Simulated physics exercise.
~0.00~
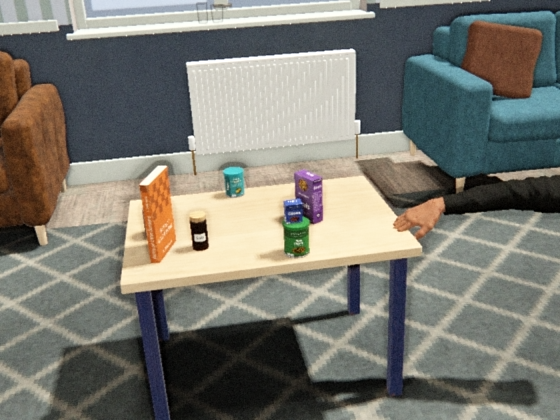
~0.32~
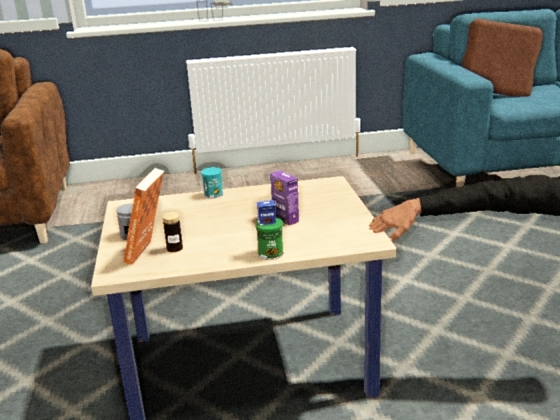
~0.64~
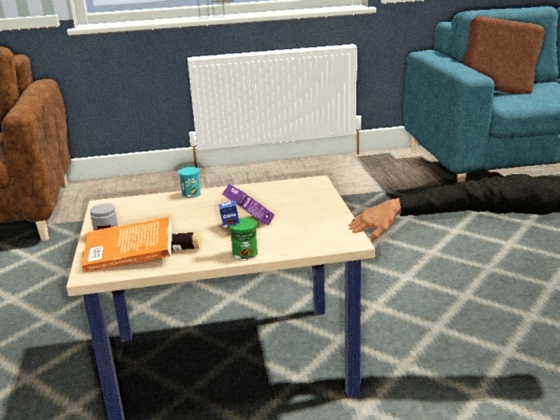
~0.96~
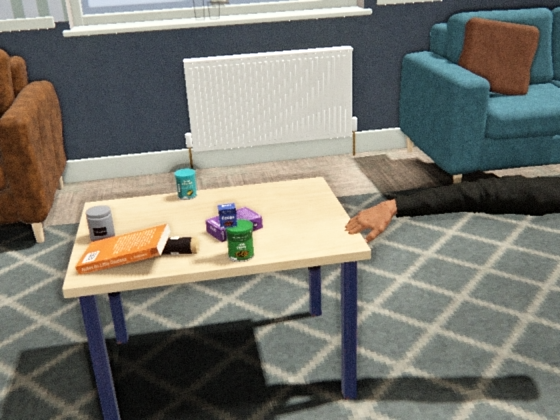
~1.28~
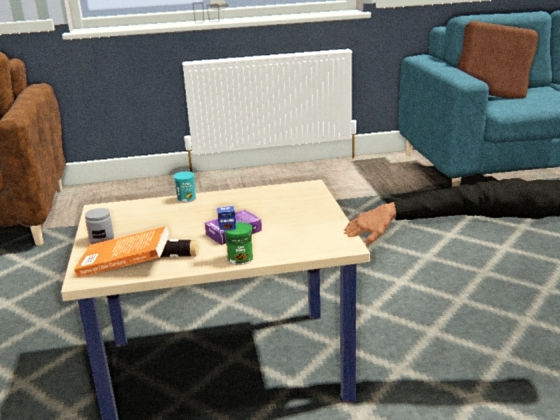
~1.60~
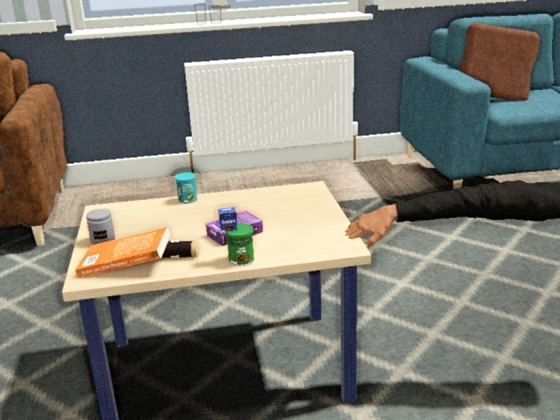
A small table slides left and stops, toppling the orange book, black jar and purple packet.
